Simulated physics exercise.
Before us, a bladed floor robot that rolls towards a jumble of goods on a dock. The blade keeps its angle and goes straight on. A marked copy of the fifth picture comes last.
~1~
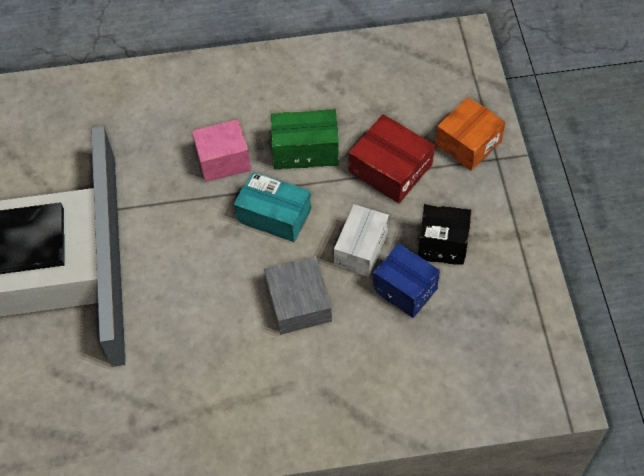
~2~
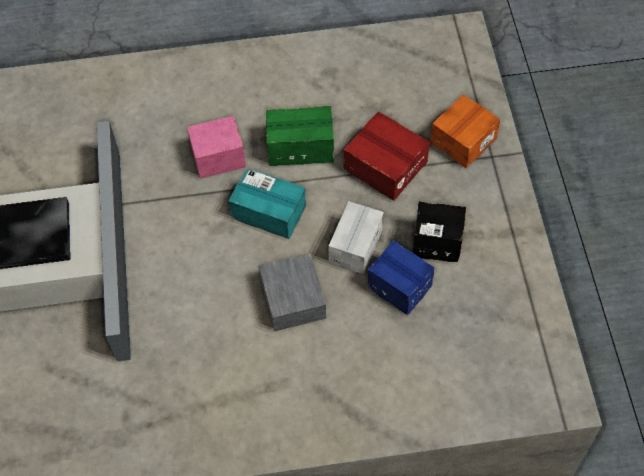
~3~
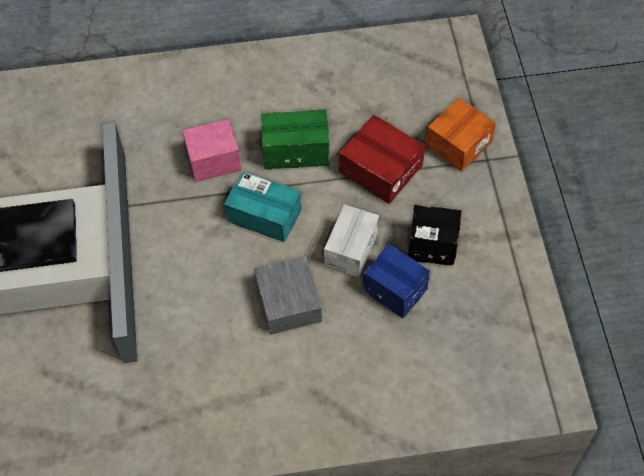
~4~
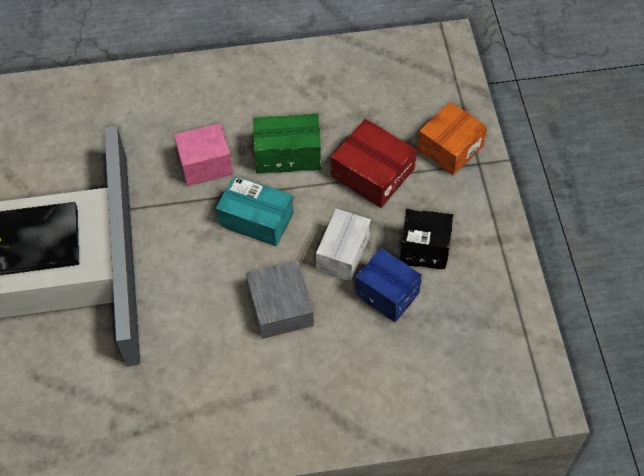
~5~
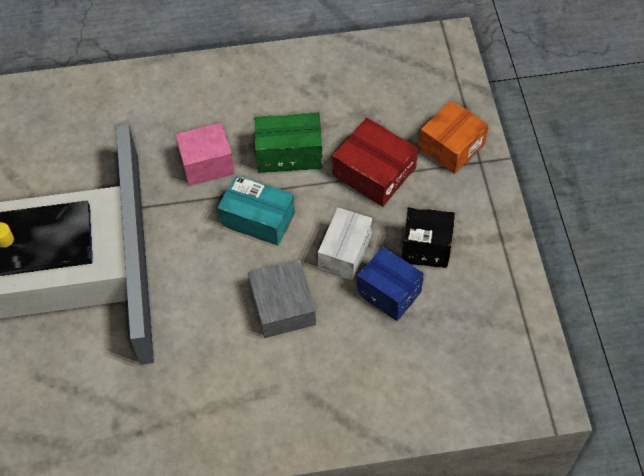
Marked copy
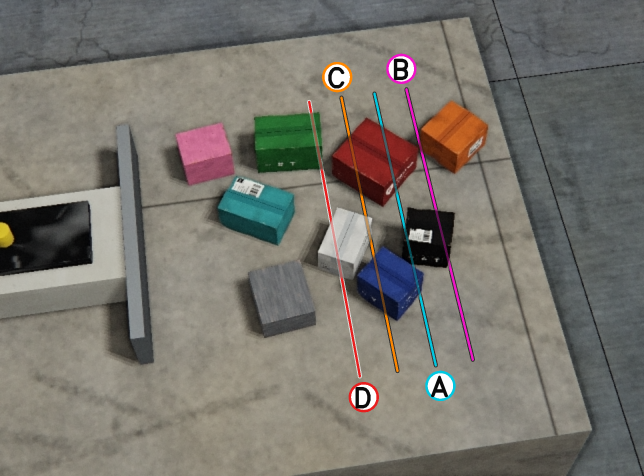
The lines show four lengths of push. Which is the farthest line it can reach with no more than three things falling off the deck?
B.
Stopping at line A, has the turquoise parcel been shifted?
By then, yes.
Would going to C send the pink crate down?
No.
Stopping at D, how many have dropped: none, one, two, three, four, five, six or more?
By then, none.
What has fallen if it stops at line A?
The orange box goes over.
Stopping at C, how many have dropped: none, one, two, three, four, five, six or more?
In all, none.
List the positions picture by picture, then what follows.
The first frame shows white parcel (362, 240); red parcel (391, 159); black parcel (444, 235).
The second frame shows robot (26, 232); turquoise parcel (268, 203).
The third frame shows robot (33, 234); green box (295, 139).
The fourth frame shows robot (36, 237); grey crate (280, 300).
The fifth frame shows robot (49, 236); white parcel (346, 243); red parcel (374, 162); black parcel (428, 238).
On the marked copy, A at (403, 219); B at (437, 214); C at (367, 224); D at (333, 229).
Following B. Soon after the start, robot (162, 221); red parcel (384, 164); green box (319, 138).
Later, robot (272, 206); orange box (484, 128); red parcel (441, 165).
In the end, robot (357, 194); orange box over the edge; red parcel over the edge; two fallen.
As for the rest, A is within the limit but short; C is within the limit but short; D is within the limit but short.
